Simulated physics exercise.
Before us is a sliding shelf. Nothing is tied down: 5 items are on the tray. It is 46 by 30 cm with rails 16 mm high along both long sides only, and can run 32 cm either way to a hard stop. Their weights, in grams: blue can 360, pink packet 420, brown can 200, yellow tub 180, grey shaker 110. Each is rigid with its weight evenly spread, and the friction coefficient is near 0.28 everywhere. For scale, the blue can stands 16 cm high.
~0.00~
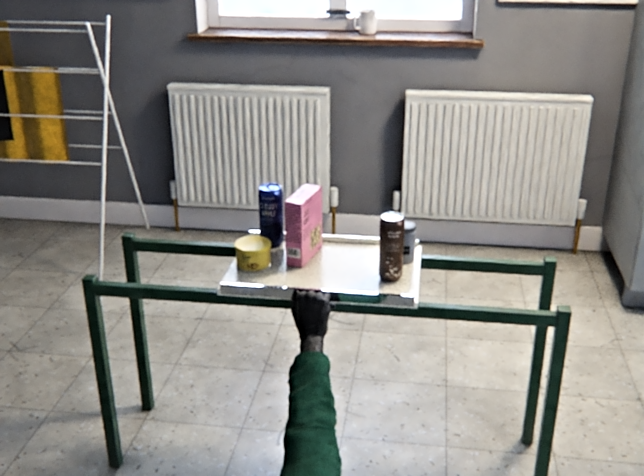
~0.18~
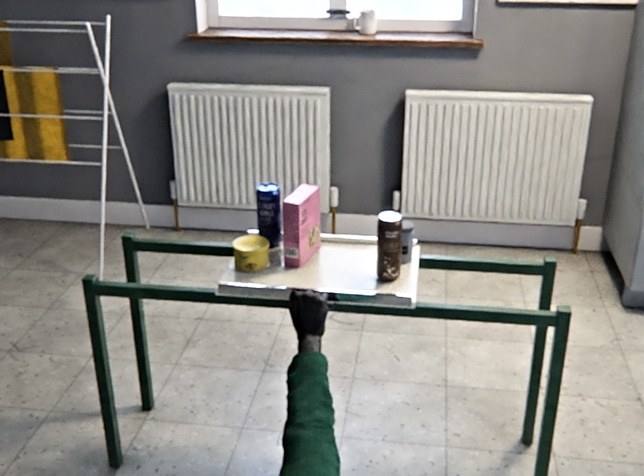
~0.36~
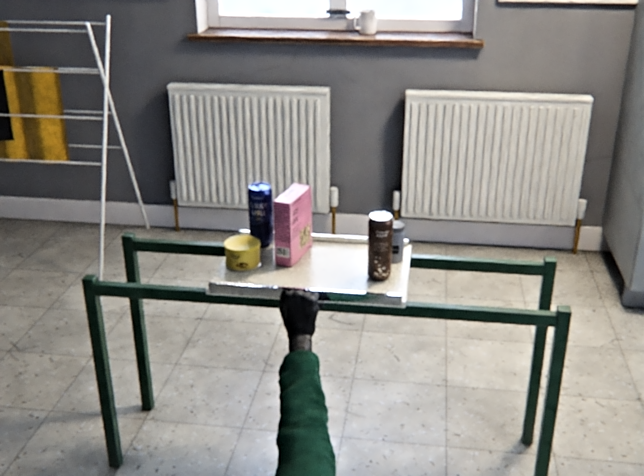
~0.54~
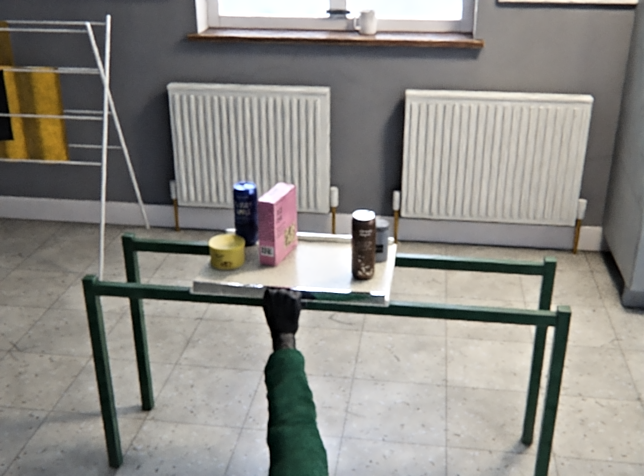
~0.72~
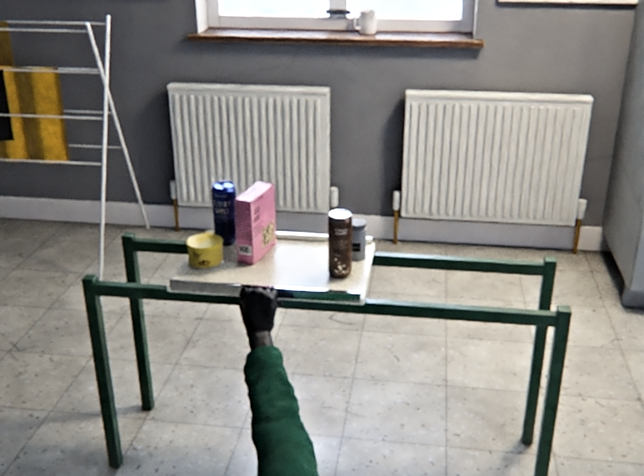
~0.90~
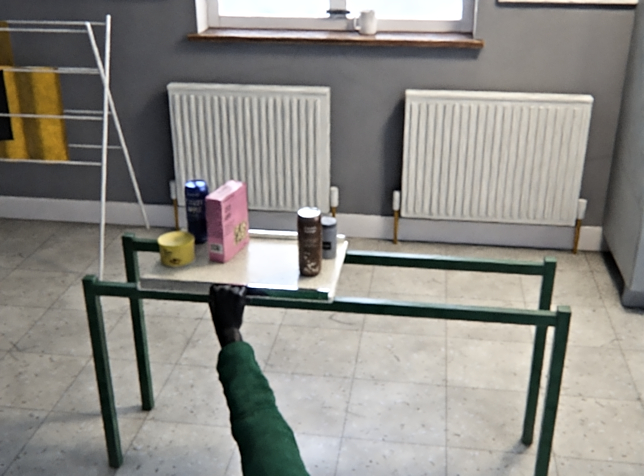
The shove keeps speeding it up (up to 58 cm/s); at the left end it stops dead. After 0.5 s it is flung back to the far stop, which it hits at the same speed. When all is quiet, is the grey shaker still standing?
The grey shaker stays upright.
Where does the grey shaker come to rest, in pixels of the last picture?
At about (535, 250).
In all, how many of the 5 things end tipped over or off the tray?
0 of them.
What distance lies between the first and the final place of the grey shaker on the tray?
Some 0 cm.
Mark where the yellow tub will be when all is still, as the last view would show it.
Near (381, 262).
By 1.30 s, tray has slid 32 cm left; grey shaker 5 cm from its spot near (261, 235); pink packet 5 cm from its spot; yellow tub 5 cm from its spot.
By 3.80 s, tray has slid 30 cm right; grey shaker 5 cm from its spot near (504, 248); brown can 5 cm from its spot; blue can 5 cm from its spot.
When it is over (4.4 s), all 5 within 5 cm of the start. In the last view, grey shaker near (535, 250).
